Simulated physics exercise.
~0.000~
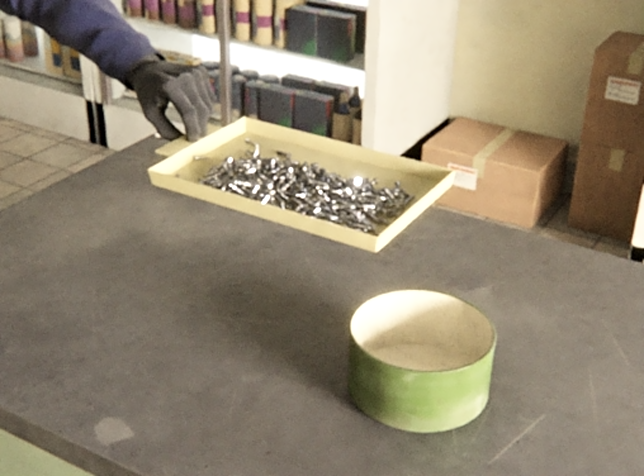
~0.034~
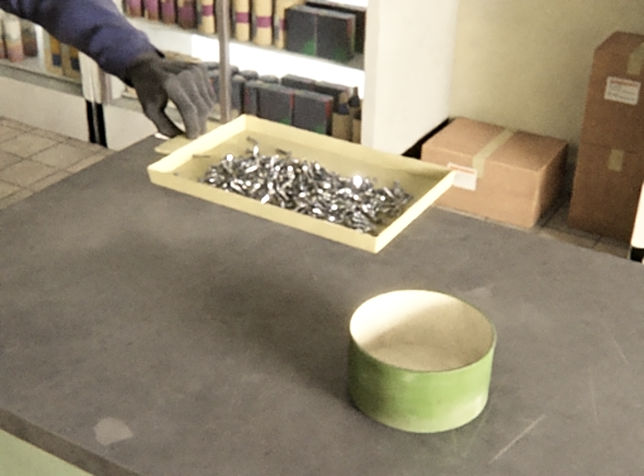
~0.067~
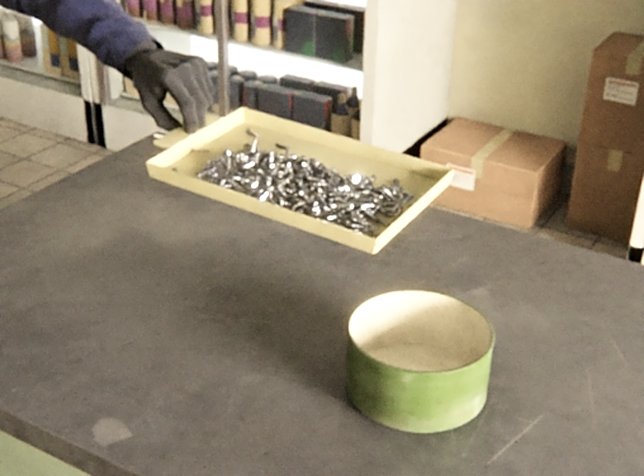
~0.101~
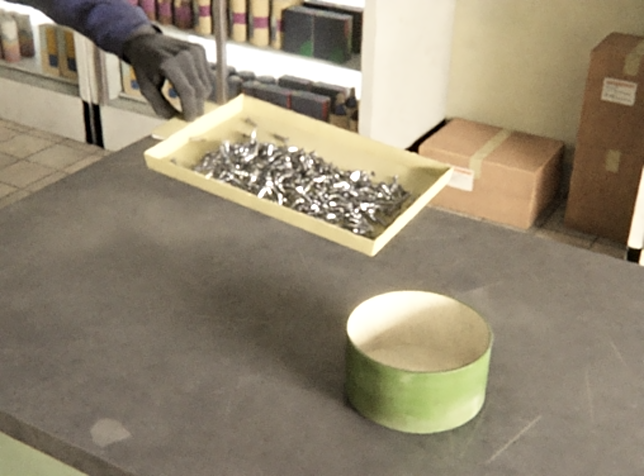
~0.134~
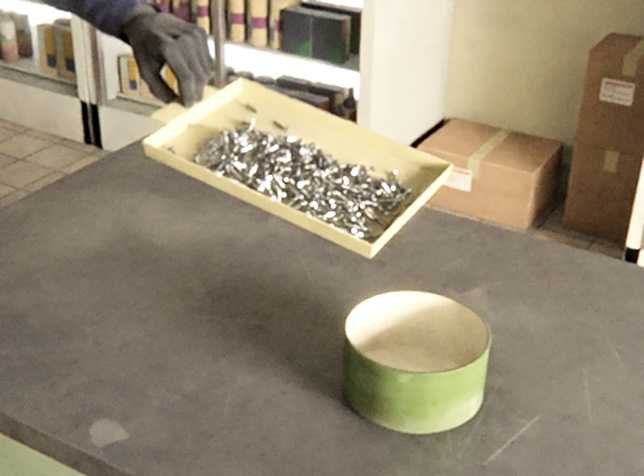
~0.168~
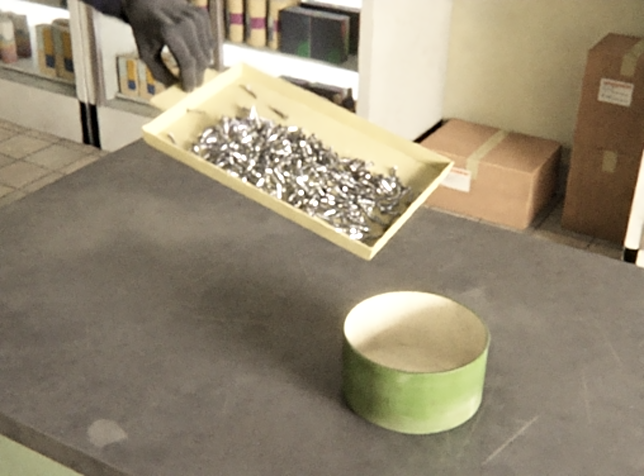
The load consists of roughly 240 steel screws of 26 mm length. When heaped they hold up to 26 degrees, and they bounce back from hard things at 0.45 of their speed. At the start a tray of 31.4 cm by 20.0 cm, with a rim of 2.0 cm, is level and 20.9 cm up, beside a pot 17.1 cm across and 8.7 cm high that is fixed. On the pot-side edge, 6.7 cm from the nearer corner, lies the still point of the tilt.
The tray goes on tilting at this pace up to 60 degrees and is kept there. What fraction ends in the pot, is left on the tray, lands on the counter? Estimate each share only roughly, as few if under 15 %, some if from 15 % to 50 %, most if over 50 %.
Roughly: Pot some, tray some, counter some.
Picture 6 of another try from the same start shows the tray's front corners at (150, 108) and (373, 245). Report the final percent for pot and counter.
Pot: 55, counter: 20.
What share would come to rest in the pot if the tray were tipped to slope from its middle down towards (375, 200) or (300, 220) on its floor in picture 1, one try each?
Near 40 and 5 percent, in that order.
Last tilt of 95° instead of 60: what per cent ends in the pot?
You'd end up with some 65 % in the pot.
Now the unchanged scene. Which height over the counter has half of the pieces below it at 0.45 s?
The halfway mark is near 28 cm.
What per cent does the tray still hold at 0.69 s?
About 65 per cent.
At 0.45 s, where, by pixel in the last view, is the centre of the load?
Somewhere about (337, 173) in the last view.
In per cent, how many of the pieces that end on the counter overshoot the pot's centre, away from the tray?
Some 80 per cent of the spill lies beyond the centre.
After 0.34 s, tilt 40 degrees; the tray holds 100 %, the pot 0 %.
After 0.45 s, tilt 55 degrees; the tray holds 100 %, the pot 0 %.
After 0.69 s, tilt 60 degrees; the tray holds 65 %, the pot 0 %.
At rest (2.1 s), pot 45 %, tray 25 %, counter 35 %.
